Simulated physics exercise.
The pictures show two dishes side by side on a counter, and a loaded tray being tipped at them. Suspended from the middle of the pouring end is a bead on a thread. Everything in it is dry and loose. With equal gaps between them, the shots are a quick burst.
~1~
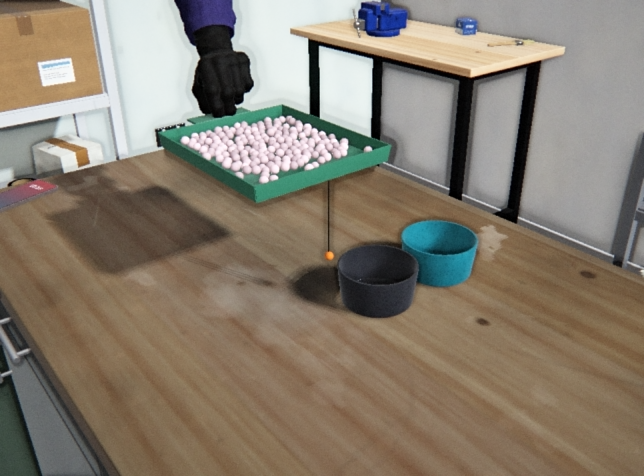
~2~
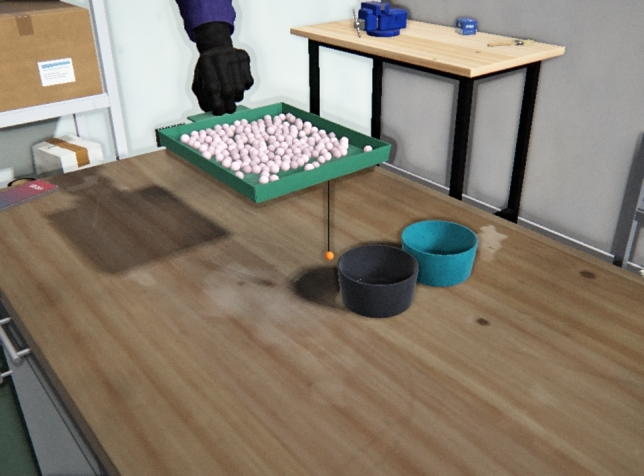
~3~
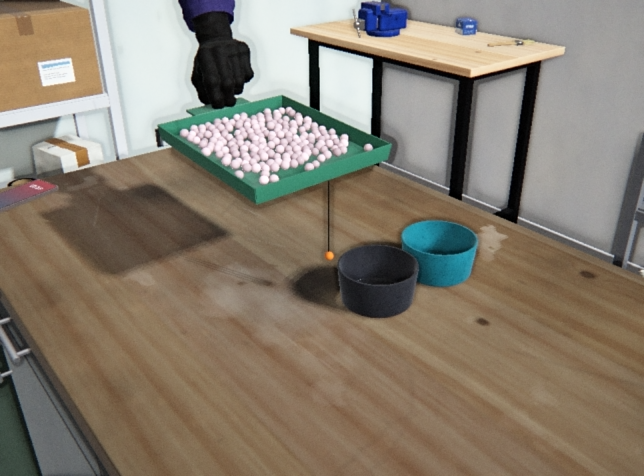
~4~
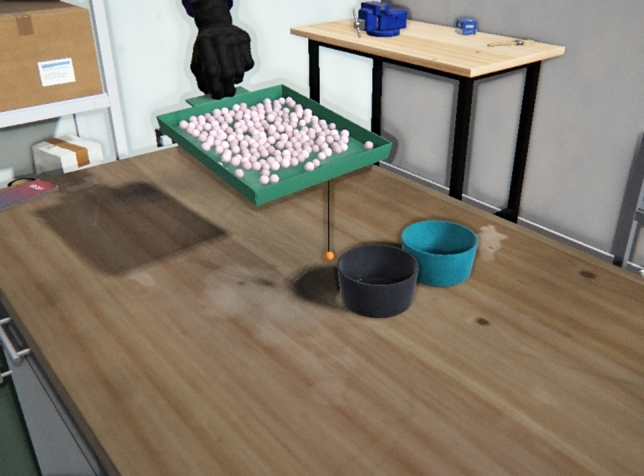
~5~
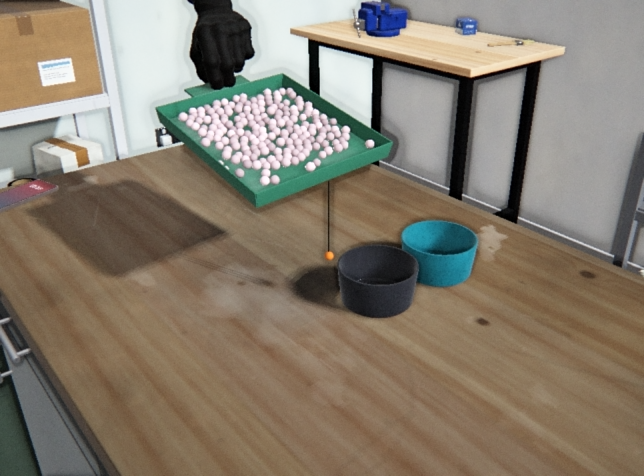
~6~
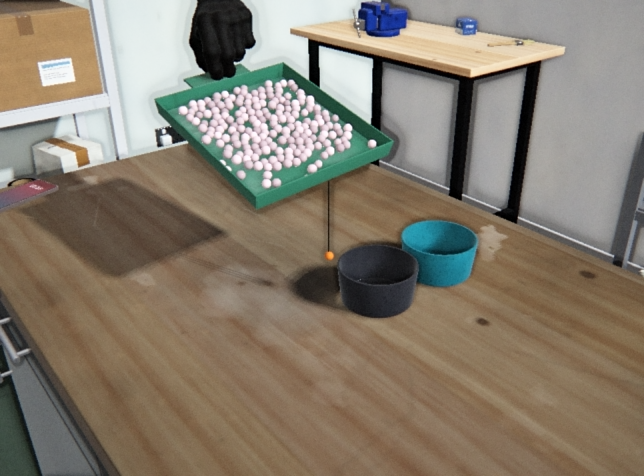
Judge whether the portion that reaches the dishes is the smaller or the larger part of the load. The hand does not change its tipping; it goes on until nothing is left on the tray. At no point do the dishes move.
In the end the dishes save the lesser share of it.
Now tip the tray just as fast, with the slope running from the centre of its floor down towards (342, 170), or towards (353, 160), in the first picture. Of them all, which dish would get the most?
Leftward dish on the first try, Leftward dish on the second.
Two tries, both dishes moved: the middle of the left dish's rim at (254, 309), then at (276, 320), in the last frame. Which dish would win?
Well, the first go goes to the leftmost dish, and the second to the leftmost dish.
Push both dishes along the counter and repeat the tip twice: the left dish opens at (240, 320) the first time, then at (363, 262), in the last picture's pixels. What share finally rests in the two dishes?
Around 60 % followed by around 0 %.
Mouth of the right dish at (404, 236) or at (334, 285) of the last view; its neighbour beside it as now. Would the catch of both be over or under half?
Try 1: A minority of it. Try 2: A majority of it.
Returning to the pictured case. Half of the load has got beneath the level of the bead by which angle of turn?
That happens at close to 95 degrees.
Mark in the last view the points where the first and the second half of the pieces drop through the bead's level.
Around (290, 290) at first; around (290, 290) after that.
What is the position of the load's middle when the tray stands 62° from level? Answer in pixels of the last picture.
Its middle sits at about pixel (292, 158).
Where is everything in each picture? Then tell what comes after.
Corners of the pouring end near (256, 185) and (388, 145), level; middle of the load near (262, 147), sugar pearls; left dish near (405, 295); right dish near (467, 265); bead on its thread near (329, 256), in the first picture.
Corners of the pouring end near (256, 185) and (388, 145), level; middle of the load near (262, 145), in the second picture.
Corners of the pouring end near (256, 187) and (388, 144), tipped barely, lowest at the left corner; middle of the load near (262, 142), in the third picture.
Corners of the pouring end near (256, 189) and (389, 143), tipped a little, lowest at the left corner; middle of the load near (262, 136), in the fourth picture.
Corners of the pouring end near (257, 192) and (389, 142), tipped a little, lowest at the left corner; middle of the load near (262, 131), in the fifth picture.
Corners of the pouring end near (257, 194) and (390, 141), tipped clearly, lowest at the left corner; middle of the load near (263, 128), all but a few on the move; left dish near (405, 295); right dish near (467, 265), in the sixth picture.
Shortly afterwards, tray tipped steeply; all but a few on the tray; only a few outside both; only a few in the air.
Next, tray tipped past a quarter turn; a little on the tray; only a few in the left dish; near two thirds outside both; near a quarter in the air.
Some moments later, tray tipped past a quarter turn; only a few in the left dish; all but a few outside both.
In the end, tray tipped past a quarter turn; only a few in the left dish; none at all in the right dish; all but a few outside both.
